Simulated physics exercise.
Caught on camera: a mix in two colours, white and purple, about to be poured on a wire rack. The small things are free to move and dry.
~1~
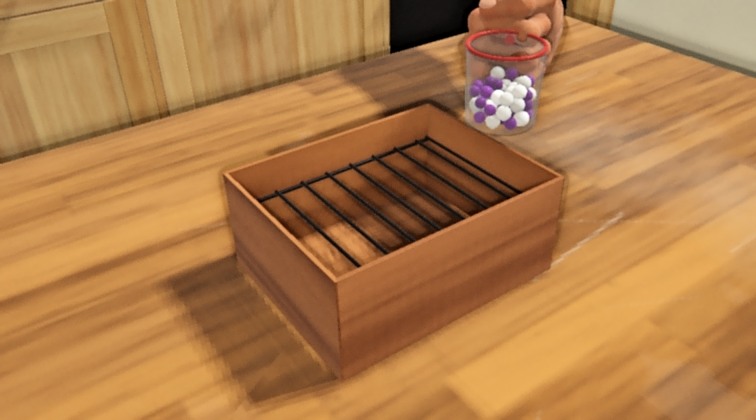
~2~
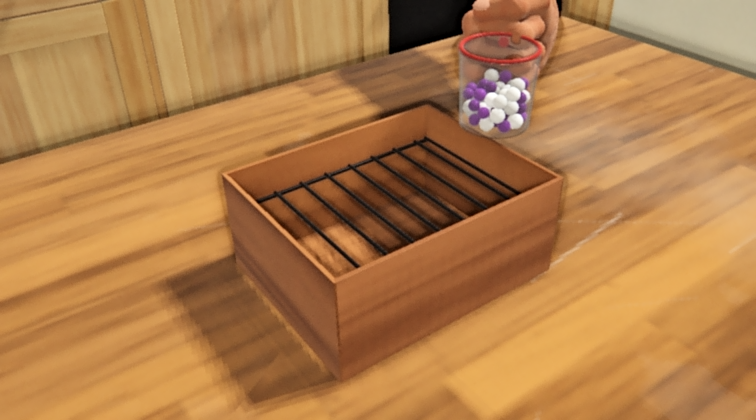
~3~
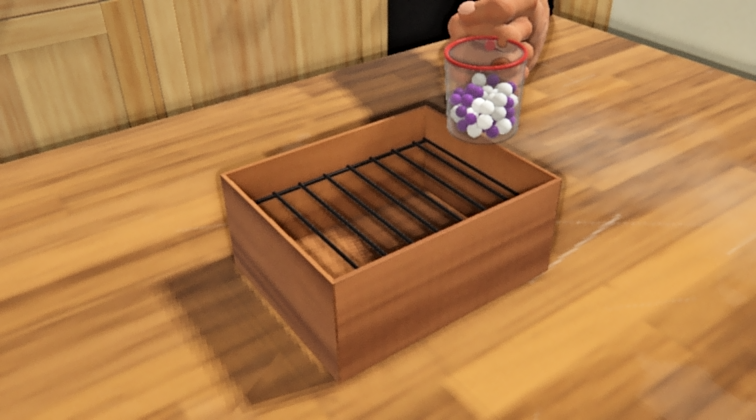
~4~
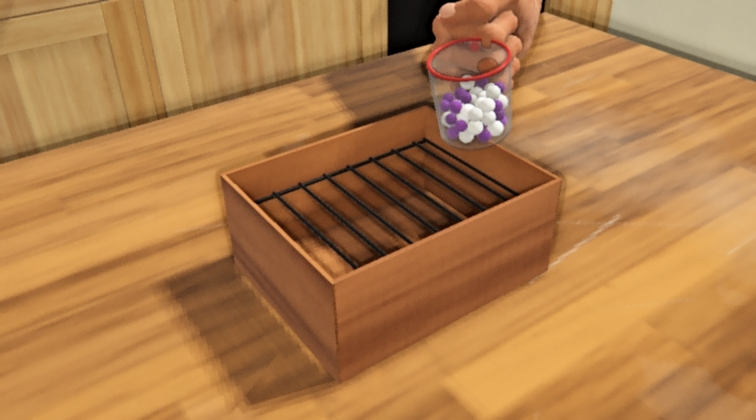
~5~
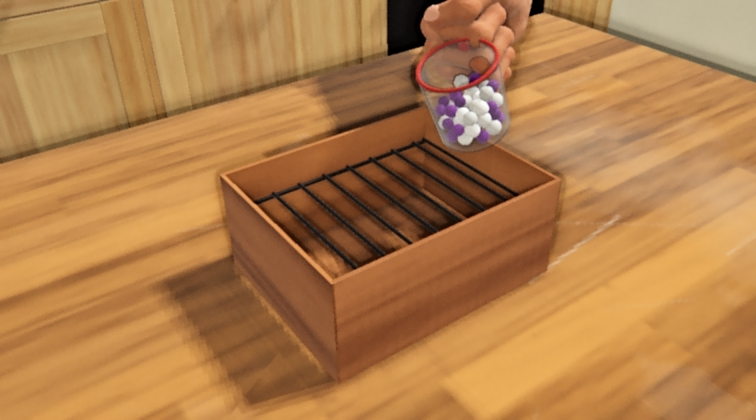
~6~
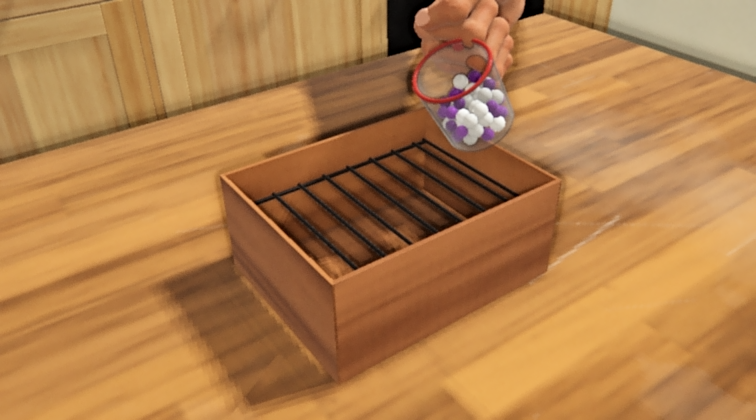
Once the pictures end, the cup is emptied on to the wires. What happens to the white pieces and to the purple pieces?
The white ones go right down, and as for the purple ones, they go right down.
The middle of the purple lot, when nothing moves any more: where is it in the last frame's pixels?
Near pixel (364, 289).
Then, 0.40 s later than the last frame, white ones, every one in the cup; purple ones, every one in the cup.
Then, 0.83 s later than the last frame, white ones, every one in the cup; purple ones, almost all in the cup, about a tenth on or over the wires.
Then, 1.34 s later than the last frame, white ones, about a tenth on or over the wires, almost all under the rack; purple ones, about a tenth on or over the wires, almost all under the rack.
When it is over, white ones, every one under the rack; purple ones, every one under the rack.
